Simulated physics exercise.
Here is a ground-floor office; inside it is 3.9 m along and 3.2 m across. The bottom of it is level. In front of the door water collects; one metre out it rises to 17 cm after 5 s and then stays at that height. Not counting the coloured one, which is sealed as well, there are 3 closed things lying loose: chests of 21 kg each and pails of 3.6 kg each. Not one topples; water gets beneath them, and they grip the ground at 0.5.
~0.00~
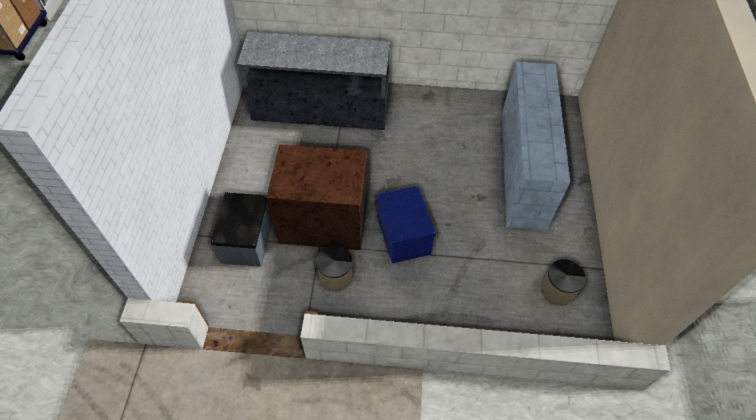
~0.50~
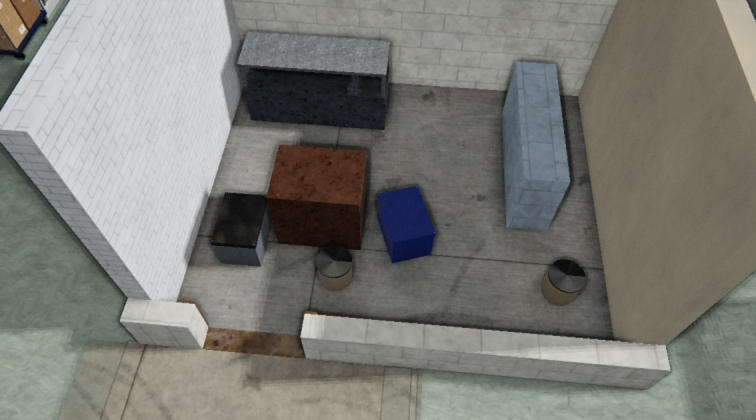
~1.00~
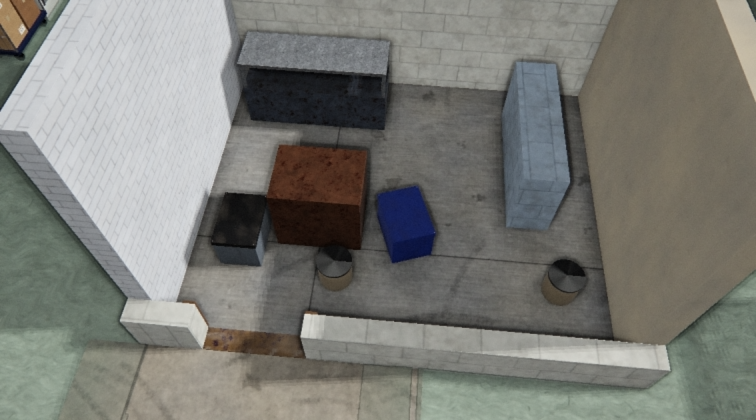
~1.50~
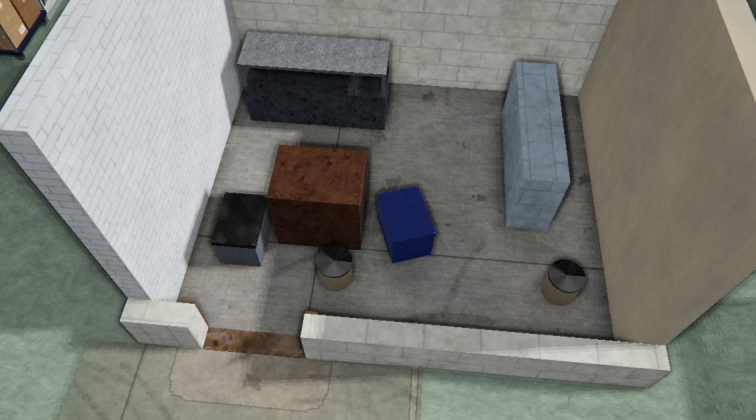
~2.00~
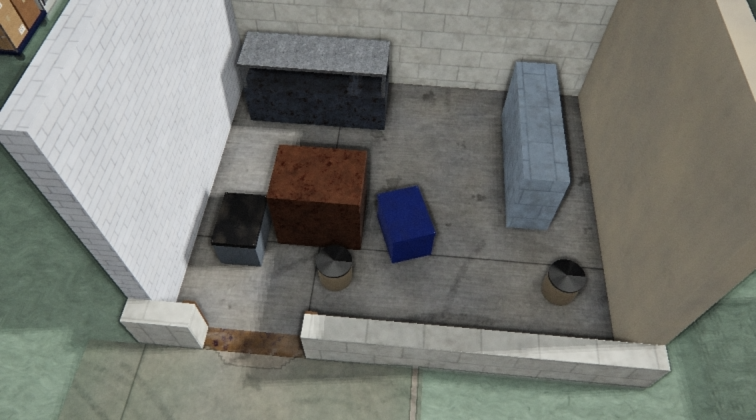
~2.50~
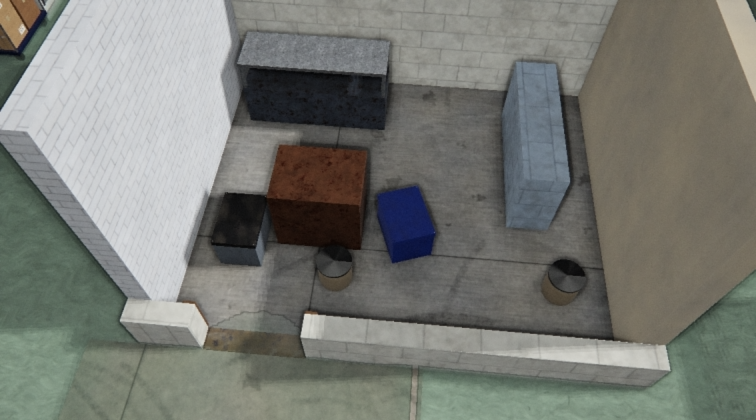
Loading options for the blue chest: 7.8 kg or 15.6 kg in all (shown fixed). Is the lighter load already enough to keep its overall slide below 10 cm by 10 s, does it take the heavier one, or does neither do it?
It takes the heavier one.
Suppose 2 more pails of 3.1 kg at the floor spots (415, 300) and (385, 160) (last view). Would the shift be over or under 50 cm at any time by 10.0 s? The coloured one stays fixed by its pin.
Respectively, exceeded and exceeded.
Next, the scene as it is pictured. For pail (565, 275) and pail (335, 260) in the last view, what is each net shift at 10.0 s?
In turn: 200 cm, 300 cm.
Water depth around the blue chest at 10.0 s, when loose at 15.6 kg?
Depth: Approx. 4 cm.
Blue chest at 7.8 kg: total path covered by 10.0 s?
Close to 40 centimetres all told.
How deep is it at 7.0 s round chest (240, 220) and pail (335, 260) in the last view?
7 and 4 cm.
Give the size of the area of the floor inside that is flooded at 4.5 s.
The covered patch comes to about 2.0 m2.
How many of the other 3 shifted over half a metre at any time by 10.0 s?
Count: 3.
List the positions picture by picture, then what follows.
The blue chest at (406, 213), on the bottom; 0.0 m2 under water; 0 of 4 have shifted, in the first picture.
The blue chest at (406, 213) rests on the ground; 0.0 m2 under water; 0 of 4 have shifted, in the second picture.
The blue chest at (406, 213) rests on the ground; water covers 0.0 m2; 0 of 4 have shifted, in the third picture.
The blue chest at (406, 213), on the bottom; 0.0 m2 under water; 0 of 4 have shifted, in the fourth picture.
The blue chest at (406, 213) rests on the ground; water covers 0.0 m2; 0 of 4 have shifted, in the fifth picture.
The blue chest at (406, 213), on the bottom; water covers 0.1 m2; 0 of 4 have shifted, in the sixth picture.
After 3.5 s the blue chest would be 0 cm from its start with 7.8 kg and 0 cm from its start with 15.6 kg; 0 cm of water round it then.
After 4.5 s the blue chest would be 0 cm from its start with 7.8 kg and 0 cm from its start with 15.6 kg; 1 cm of water round it then.
After 7.0 s the blue chest would be 30 cm from its start with 7.8 kg and 4 cm from its start with 15.6 kg; 4 cm of water round it then.
After 10.0 s the blue chest would be 38 cm from its start with 7.8 kg and 4 cm from its start with 15.6 kg; 4 cm of water round it then.
